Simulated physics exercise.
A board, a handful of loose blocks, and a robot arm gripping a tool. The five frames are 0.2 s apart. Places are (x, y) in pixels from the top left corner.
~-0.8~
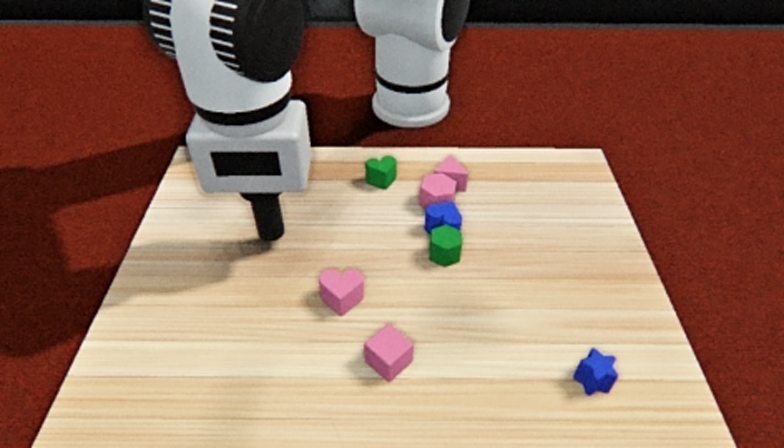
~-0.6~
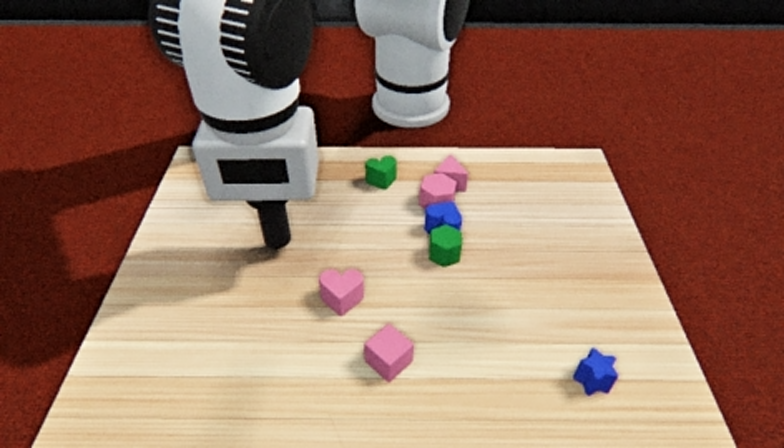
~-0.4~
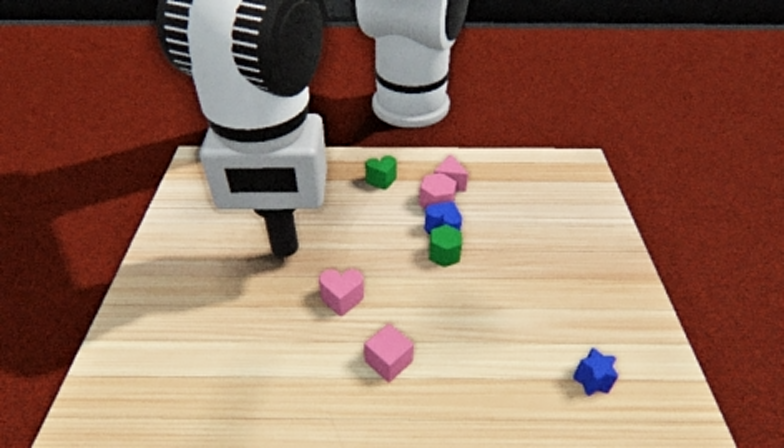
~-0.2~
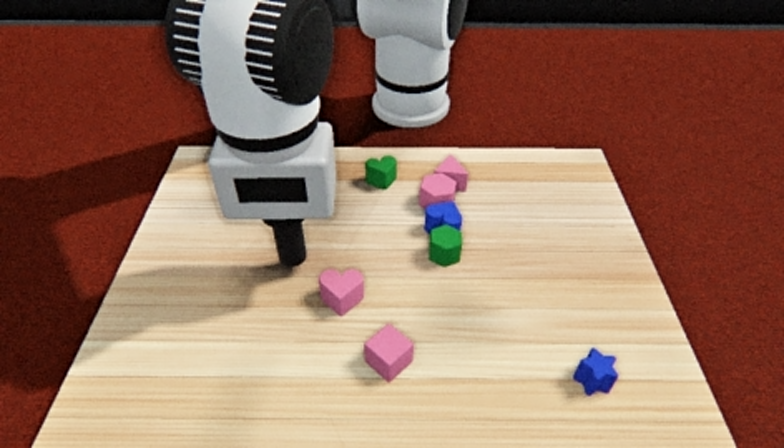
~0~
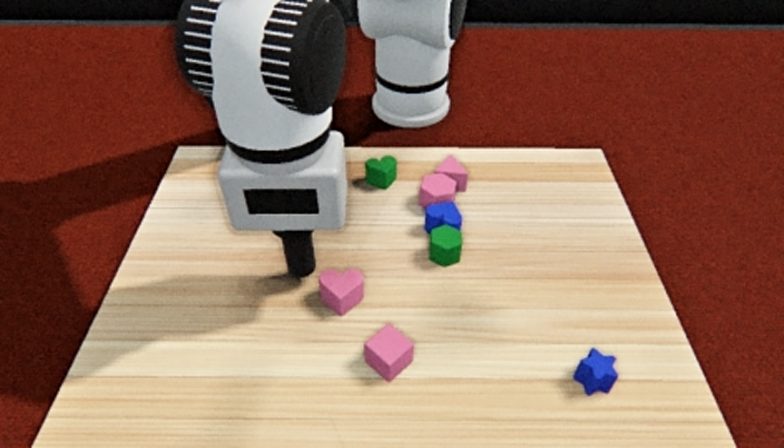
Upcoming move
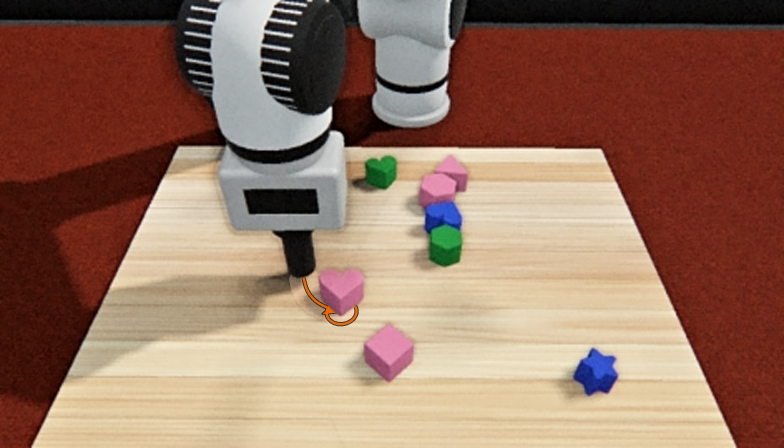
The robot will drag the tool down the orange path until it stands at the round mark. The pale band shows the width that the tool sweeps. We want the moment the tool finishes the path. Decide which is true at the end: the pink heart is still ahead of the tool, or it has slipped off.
Prediction: Still leading.
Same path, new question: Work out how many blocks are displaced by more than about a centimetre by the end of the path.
A single block is moved.
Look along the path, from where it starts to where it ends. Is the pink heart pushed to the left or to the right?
Side: Left.
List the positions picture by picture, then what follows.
The first frame shows tool tip (272, 234); block tops, pink heart (341, 280); pink square block (389, 343).
The second frame shows tool (278, 241); blocks unchanged.
The third frame shows tool (285, 249); blocks unchanged.
The fourth frame shows tool (293, 258); blocks unchanged.
The fifth frame shows tool (302, 269); pink heart (341, 280); pink square block (389, 343).
Path on the board, from (304, 278) through (309, 293) and (322, 305) to (342, 312).
Halfway along, tool (313, 291); pink heart (350, 284), turned 15° anticlockwise.
At the end, tool (341, 302); pink heart (378, 287), turned 45° anticlockwise; pink square block in place.
